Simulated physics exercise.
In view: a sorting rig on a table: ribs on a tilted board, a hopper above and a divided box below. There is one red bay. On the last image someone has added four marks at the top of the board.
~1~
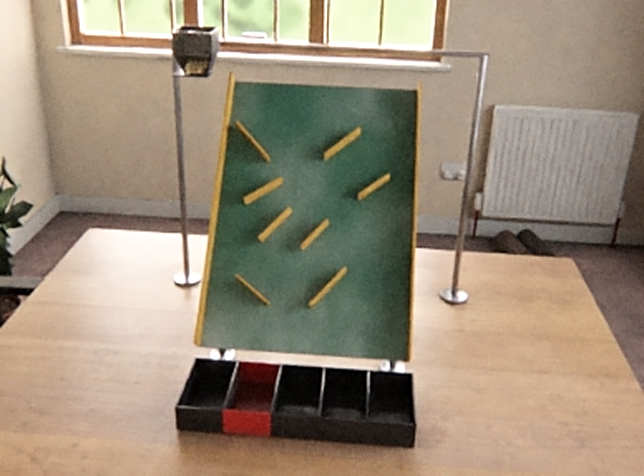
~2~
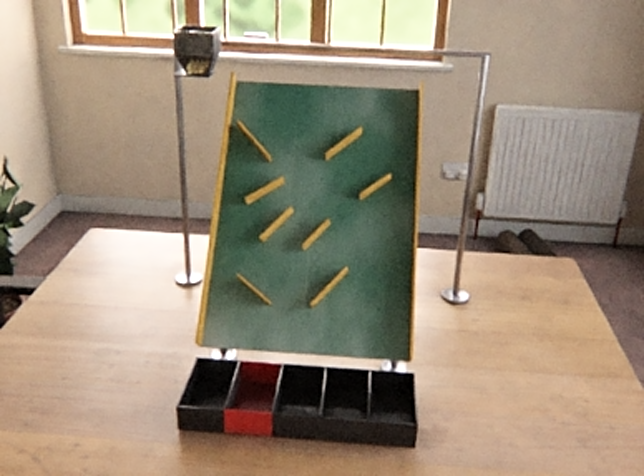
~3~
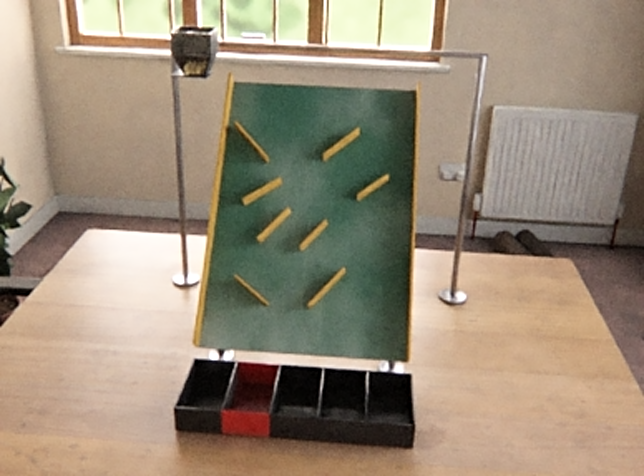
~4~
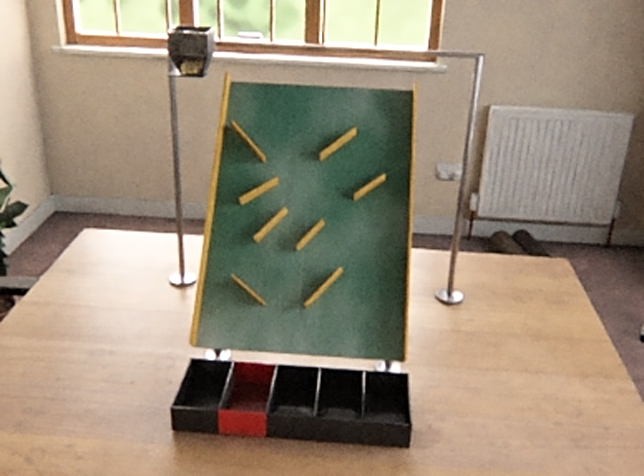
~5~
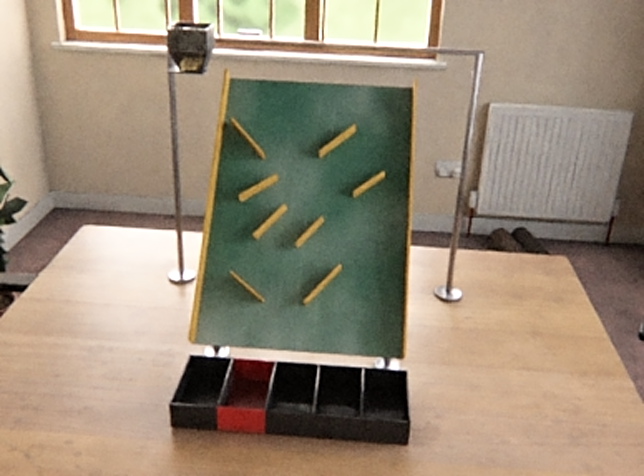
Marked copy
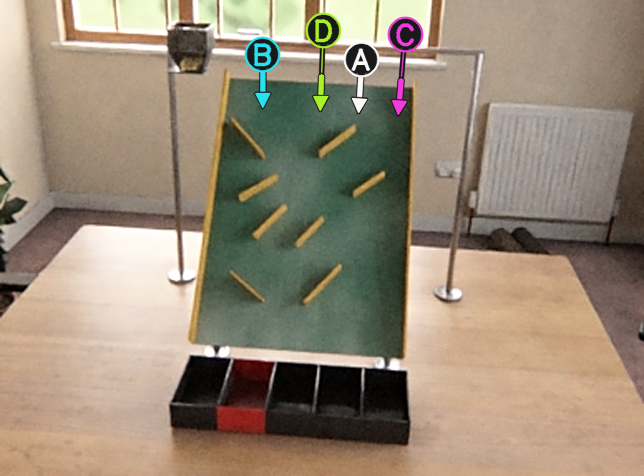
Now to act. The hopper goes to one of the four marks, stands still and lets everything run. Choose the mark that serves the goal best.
Mark A does it best.
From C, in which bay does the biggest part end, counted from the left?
It is the fifth one.
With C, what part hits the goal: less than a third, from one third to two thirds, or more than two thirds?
It is less than a third.
On the marked copy, mark A meets the board at (358, 107); mark B meets the board at (262, 102); mark C meets the board at (398, 109); mark D meets the board at (320, 105).
With A, close to a third in the red bay, close to two thirds in other bays, only a few outside the box.
With B, close to a quarter in the red bay, the bulk in other bays, only a few outside the box.
With C, a small share in the red bay, the bulk in other bays, a small share outside the box.
With D, a small share in the red bay, the bulk in other bays, a small share outside the box.
